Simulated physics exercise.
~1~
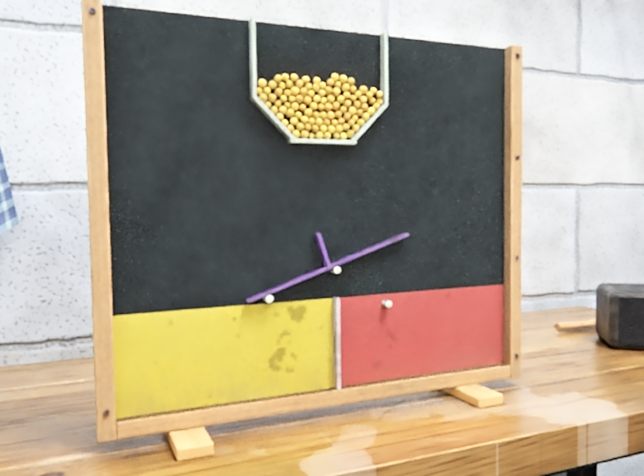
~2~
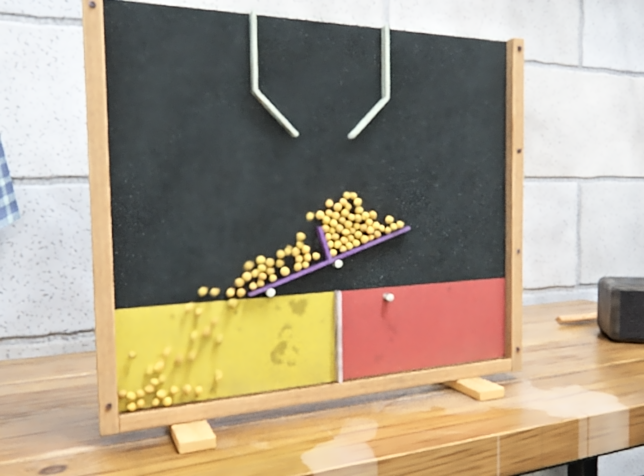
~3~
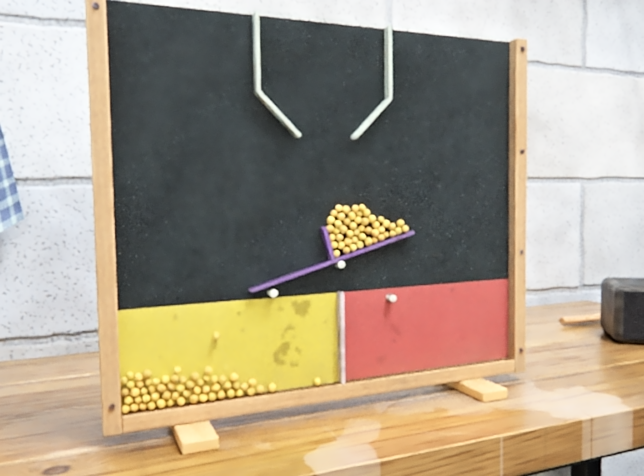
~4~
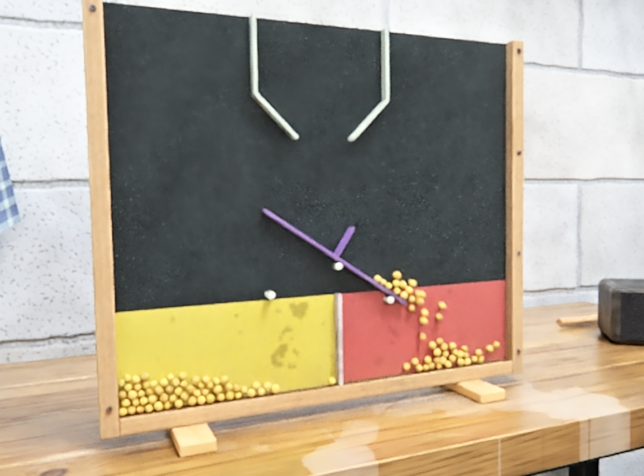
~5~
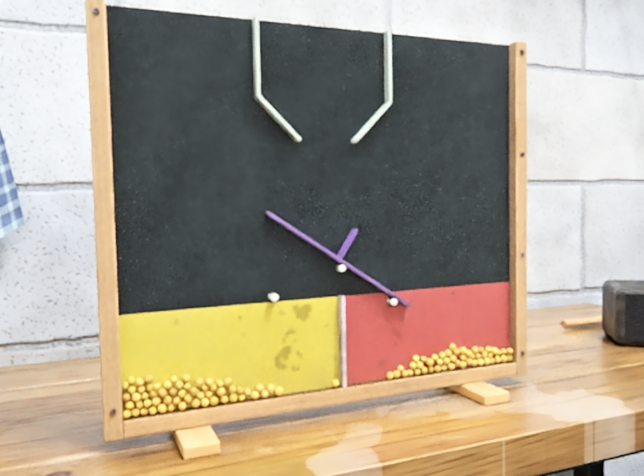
Small yellow balls dropped from the opened hopper onto a purple seesaw tray, many spilling left into the yellow bin before the tray tipped right and dumped the rest into the red bin, leaving it empty and slightly more in the yellow.
